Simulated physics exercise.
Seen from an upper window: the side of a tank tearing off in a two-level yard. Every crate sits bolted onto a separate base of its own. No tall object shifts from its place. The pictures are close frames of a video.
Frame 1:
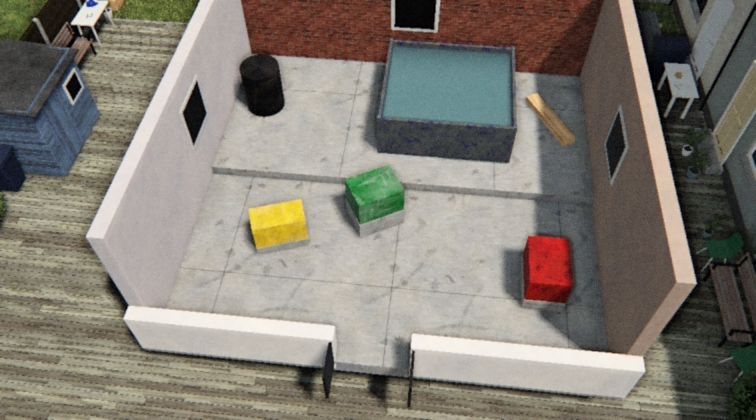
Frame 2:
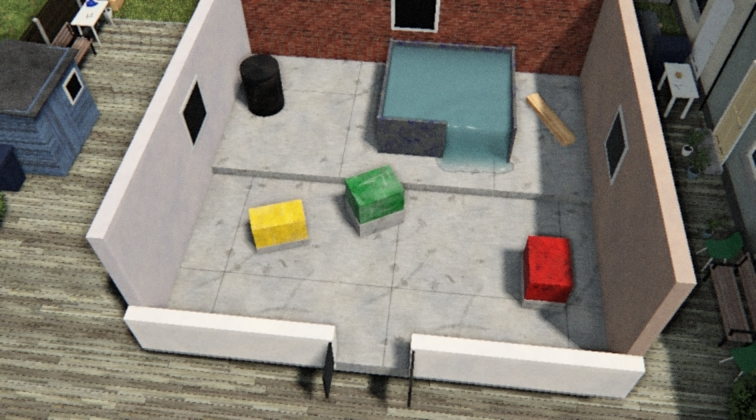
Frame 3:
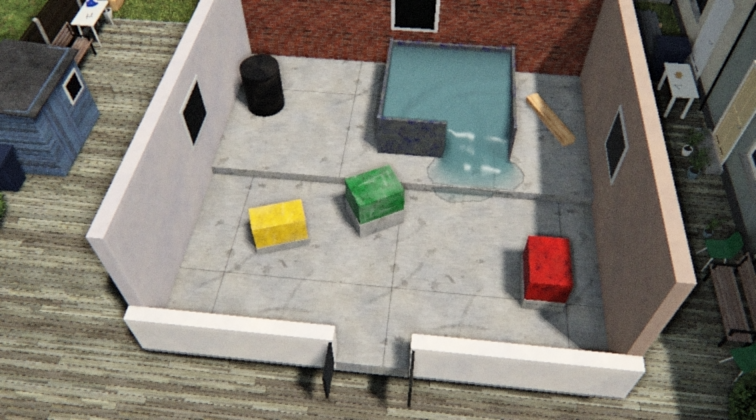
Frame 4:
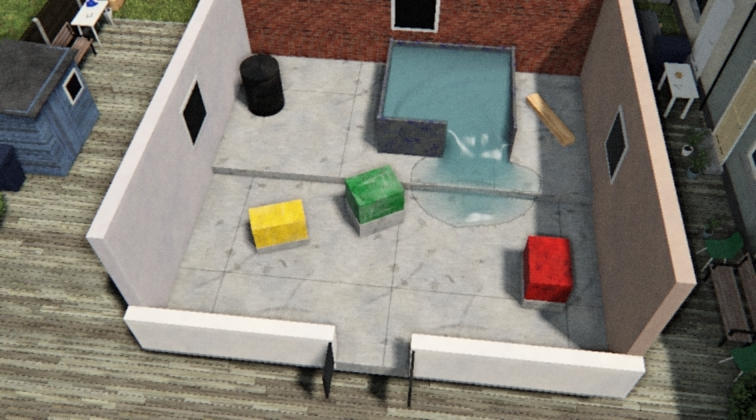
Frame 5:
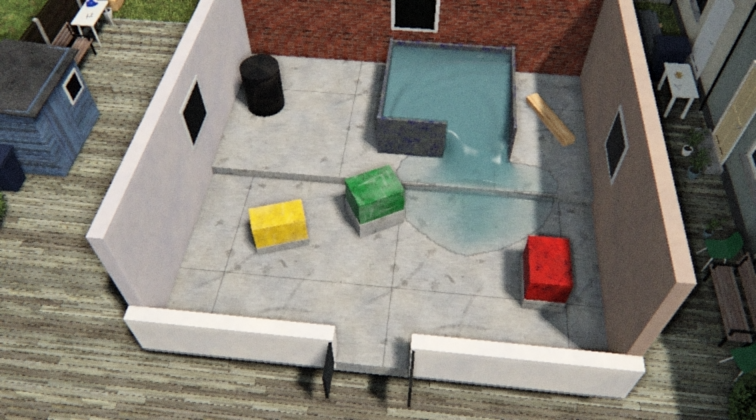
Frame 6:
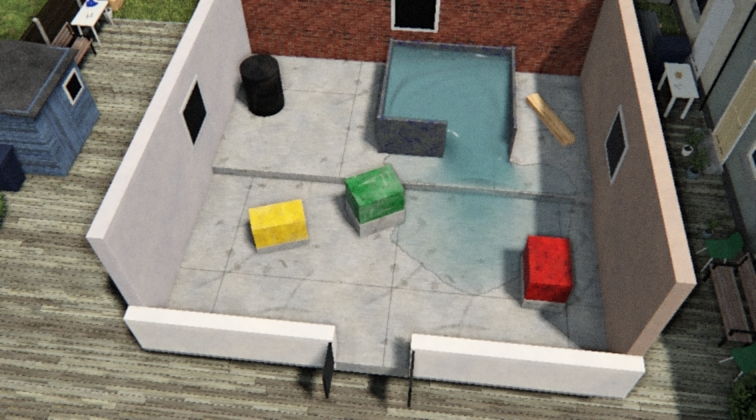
A large tank of water in a walled yard broke open at its front right, and water poured out, spreading over the step onto the lower level between the unmoving green and red blocks.
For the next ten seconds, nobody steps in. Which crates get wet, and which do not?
Green crate: Spared. Red crate: Reached. Yellow crate: Spared.
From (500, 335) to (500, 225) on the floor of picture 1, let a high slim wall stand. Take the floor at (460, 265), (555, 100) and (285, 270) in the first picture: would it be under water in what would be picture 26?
As listed: Covered, clear, clear.
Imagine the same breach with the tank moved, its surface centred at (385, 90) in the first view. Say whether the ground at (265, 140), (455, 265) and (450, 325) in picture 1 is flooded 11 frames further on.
In turn: Dry, flooded, wet.
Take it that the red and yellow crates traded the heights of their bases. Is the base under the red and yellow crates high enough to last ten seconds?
Red: Is reached; yellow: Stays clear.
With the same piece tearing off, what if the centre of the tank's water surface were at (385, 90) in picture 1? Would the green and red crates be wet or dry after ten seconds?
Green is reached, and red is reached.
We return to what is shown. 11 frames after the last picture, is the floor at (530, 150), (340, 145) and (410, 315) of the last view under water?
Going through them one by one, the first is spared, the second spared and the third waterlogged.
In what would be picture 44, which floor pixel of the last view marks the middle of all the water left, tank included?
Near (429, 225).
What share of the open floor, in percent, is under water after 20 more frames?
About 45 in a hundred.
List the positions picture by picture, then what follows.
The tank at (449, 85) is whole and still, in the first picture.
The front is at (511, 165), out from the gap at (477, 146), in the second picture.
Water pours out at (476, 148) and has run to (439, 185), in the third picture.
Water pours out at (476, 149) and has run to (453, 222), in the fourth picture.
The front is at (454, 249), out from the gap at (476, 150), in the fifth picture.
The front is at (484, 289), out from the gap at (476, 149), in the sixth picture.
A moment on, water covers 30 % of the floor; the green crate water round its plinth, the red crate water round its plinth, the yellow crate not reached.
Next, water covers 35 % of the floor; the green crate water round its plinth, the red crate water round its plinth, the yellow crate not reached.
Then, water covers 45 % of the floor; the green crate water round its plinth, the red crate water round its plinth, the yellow crate water round its plinth.
Later, water covers 60 % of the floor; the green crate water round its plinth, the red crate water round its plinth, the yellow crate water round its plinth.
In the end, water covers 60 % of the floor; the green crate stayed above the water, the red crate was topped, the yellow crate stayed above the water.
